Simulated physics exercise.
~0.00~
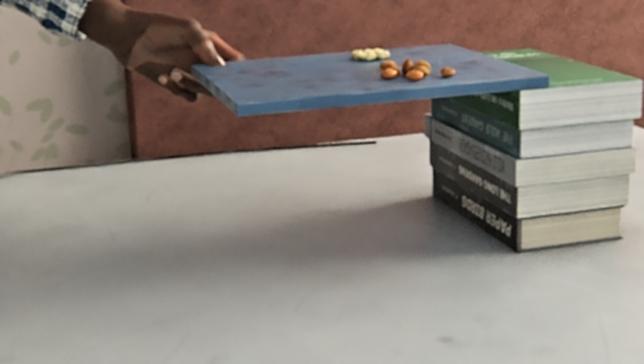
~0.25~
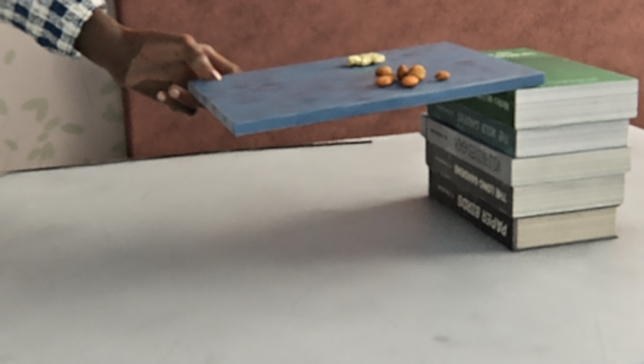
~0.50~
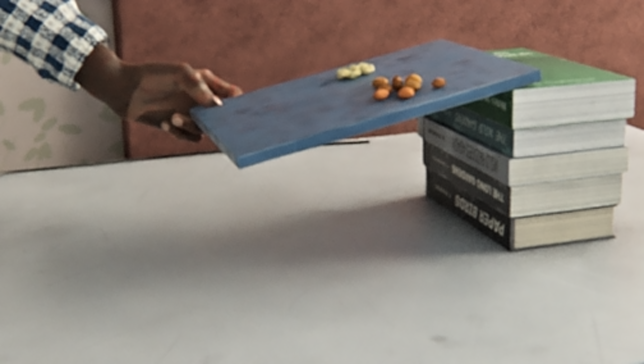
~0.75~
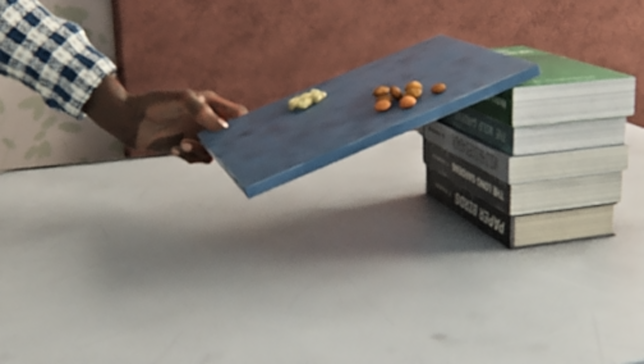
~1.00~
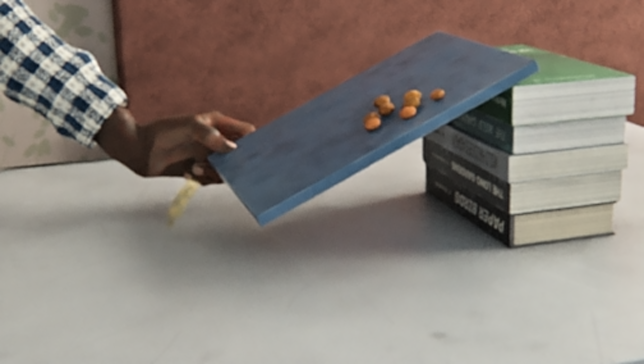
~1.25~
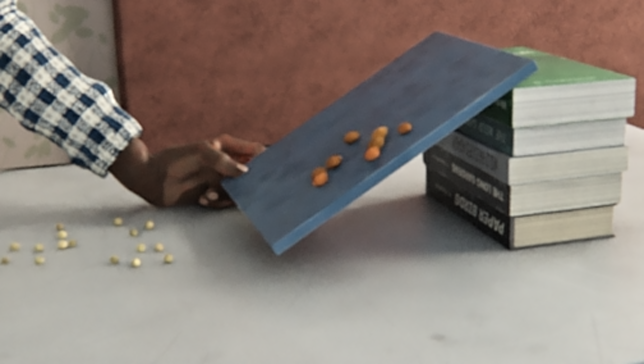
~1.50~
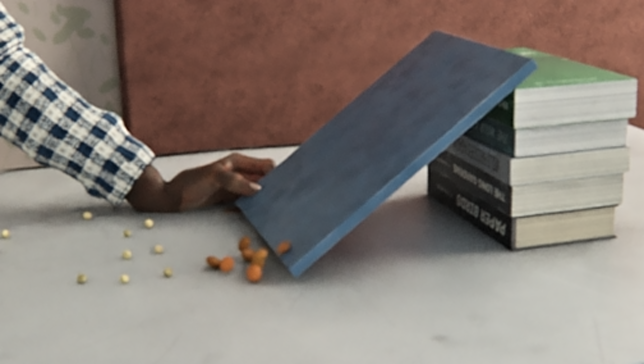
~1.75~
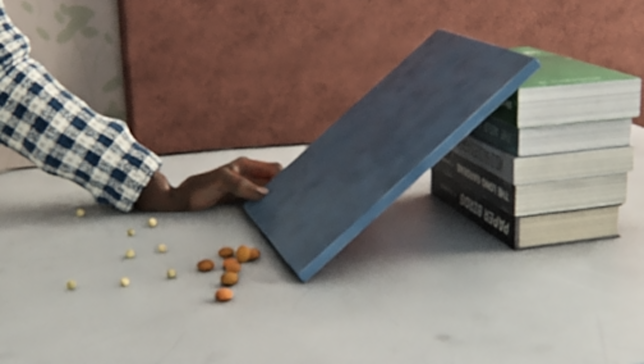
A hand lowers a blue board's end, and pale bits, then orange-brown ones, slide onto the table.
